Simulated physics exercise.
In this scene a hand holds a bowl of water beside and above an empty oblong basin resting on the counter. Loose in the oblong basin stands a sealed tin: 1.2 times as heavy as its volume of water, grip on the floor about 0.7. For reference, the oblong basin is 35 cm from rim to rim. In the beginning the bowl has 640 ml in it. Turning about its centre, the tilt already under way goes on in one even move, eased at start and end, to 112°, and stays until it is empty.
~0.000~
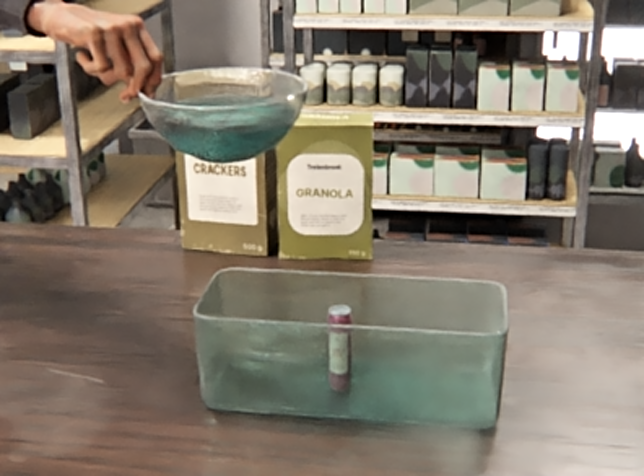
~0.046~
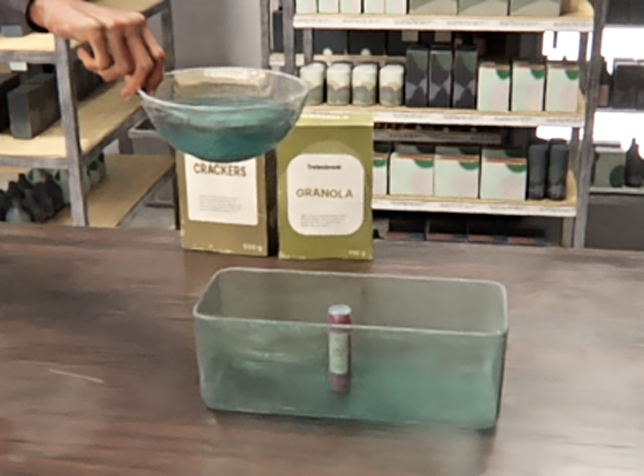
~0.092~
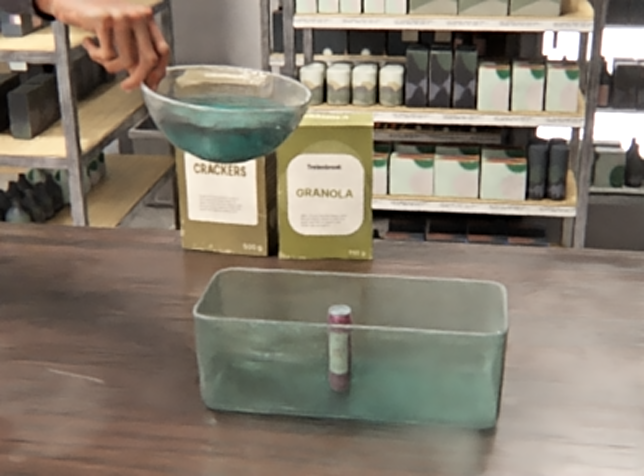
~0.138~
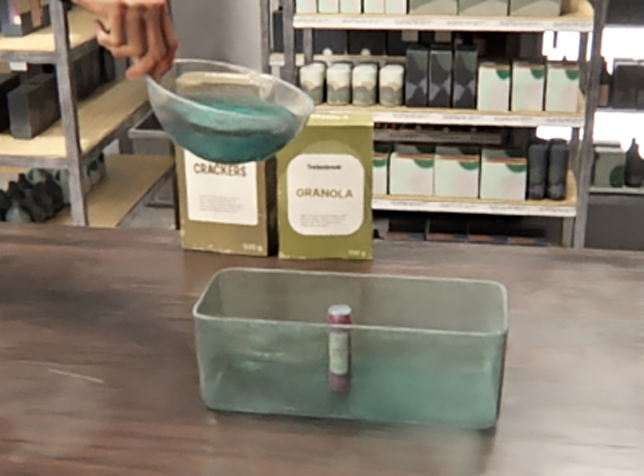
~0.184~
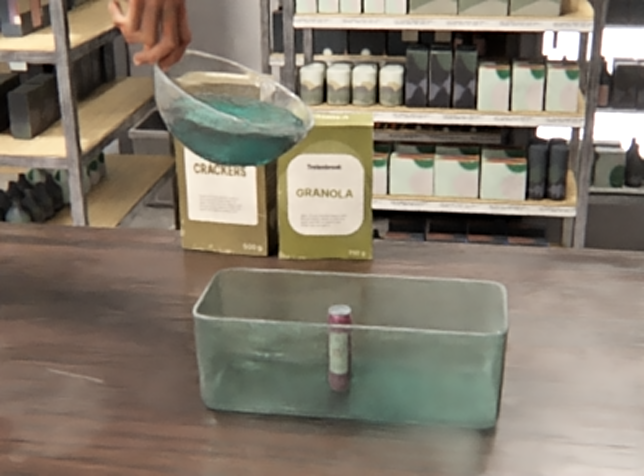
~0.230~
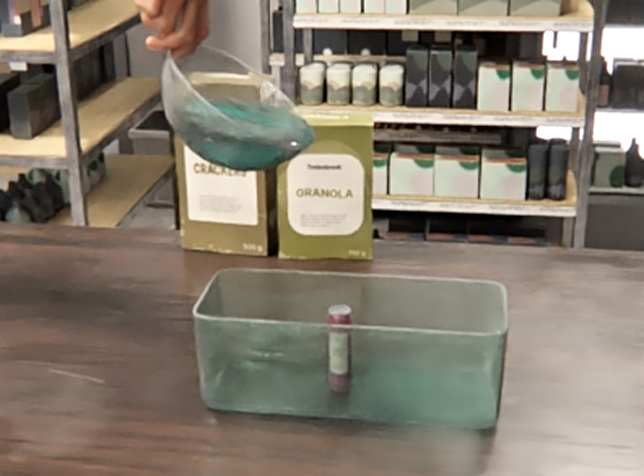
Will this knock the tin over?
It does not come down.
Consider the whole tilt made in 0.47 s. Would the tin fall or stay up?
Then the tin tumbles.
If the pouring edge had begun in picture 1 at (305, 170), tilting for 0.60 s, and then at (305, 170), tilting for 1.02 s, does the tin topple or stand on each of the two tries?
Try 1: Tipped over; try 2: Still standing.
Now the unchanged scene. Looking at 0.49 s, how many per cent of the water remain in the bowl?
Close to 2 in a hundred.
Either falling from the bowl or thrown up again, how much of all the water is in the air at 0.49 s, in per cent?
Near 62 per cent at that time.
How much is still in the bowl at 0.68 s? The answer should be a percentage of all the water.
Close to 0 percent of the total.
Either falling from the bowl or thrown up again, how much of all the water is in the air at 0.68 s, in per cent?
Roughly 7 per cent.
After 0.49 s the tilt is 103° and 2 per cent is still to pour; the tin stands where it began.
After 0.68 s the tilt is 112° and 0 per cent is still to pour; the tin stands where it began.
After 0.88 s the tilt is 112° and 0 per cent is still to pour; the tin stands where it began.
After 1.10 s the tilt is 112° and 0 per cent is still to pour; the tin stands where it began.
In the end the tin stands where it began.
